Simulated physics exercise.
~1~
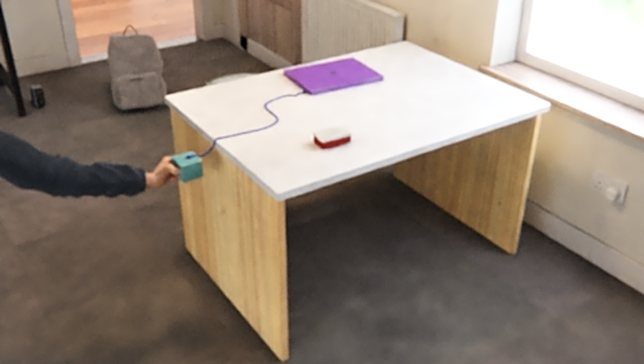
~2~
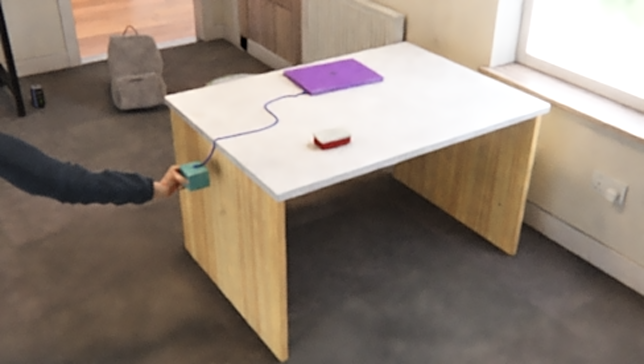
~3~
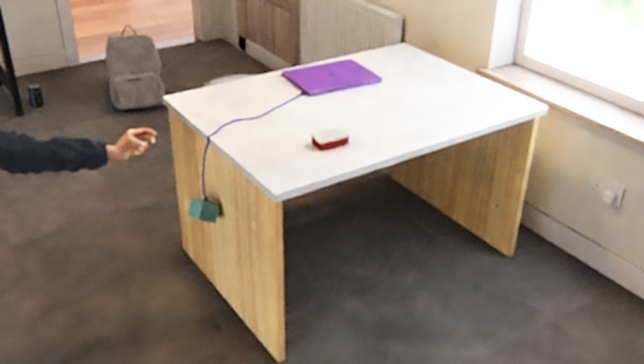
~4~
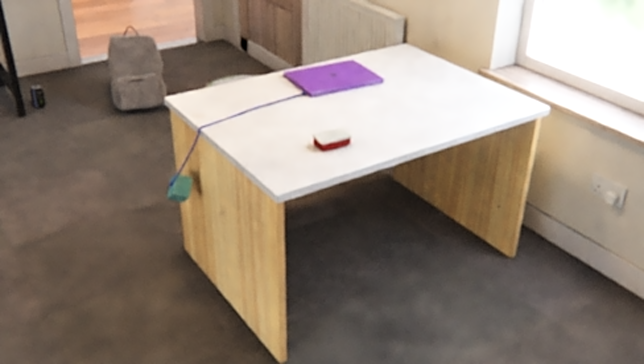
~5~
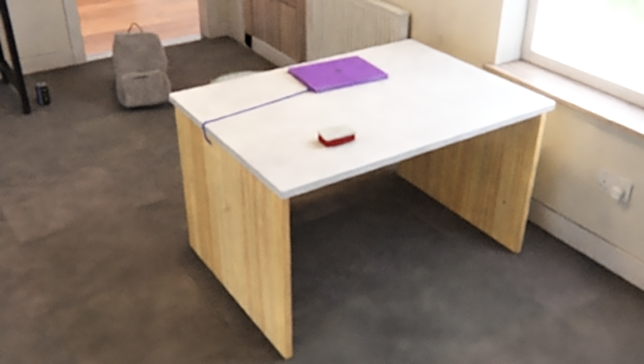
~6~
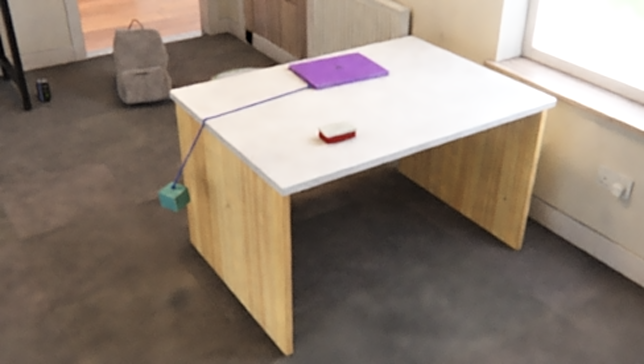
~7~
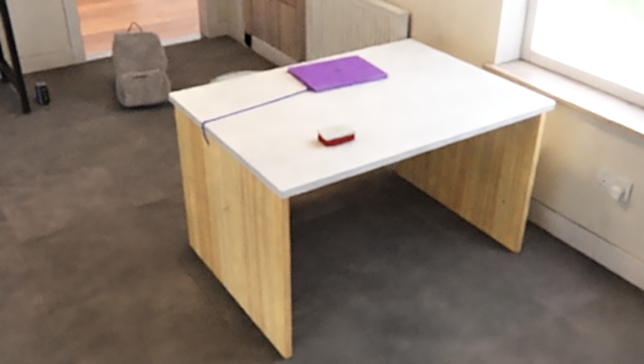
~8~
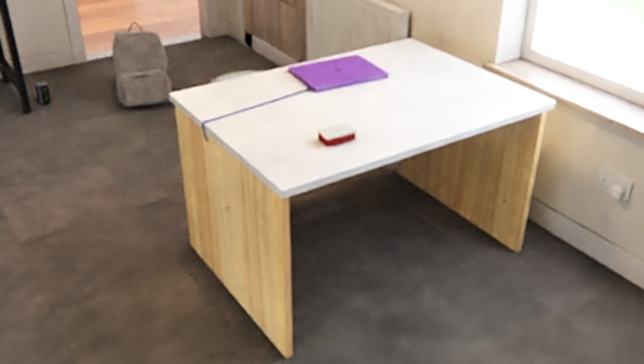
A turquoise block on a string tied to a purple laptop was let go by a hand beside a white-topped desk, dropped a little and swung on the taut string, slipping in and out of sight, while the laptop and the red-and-white sponge stayed put.
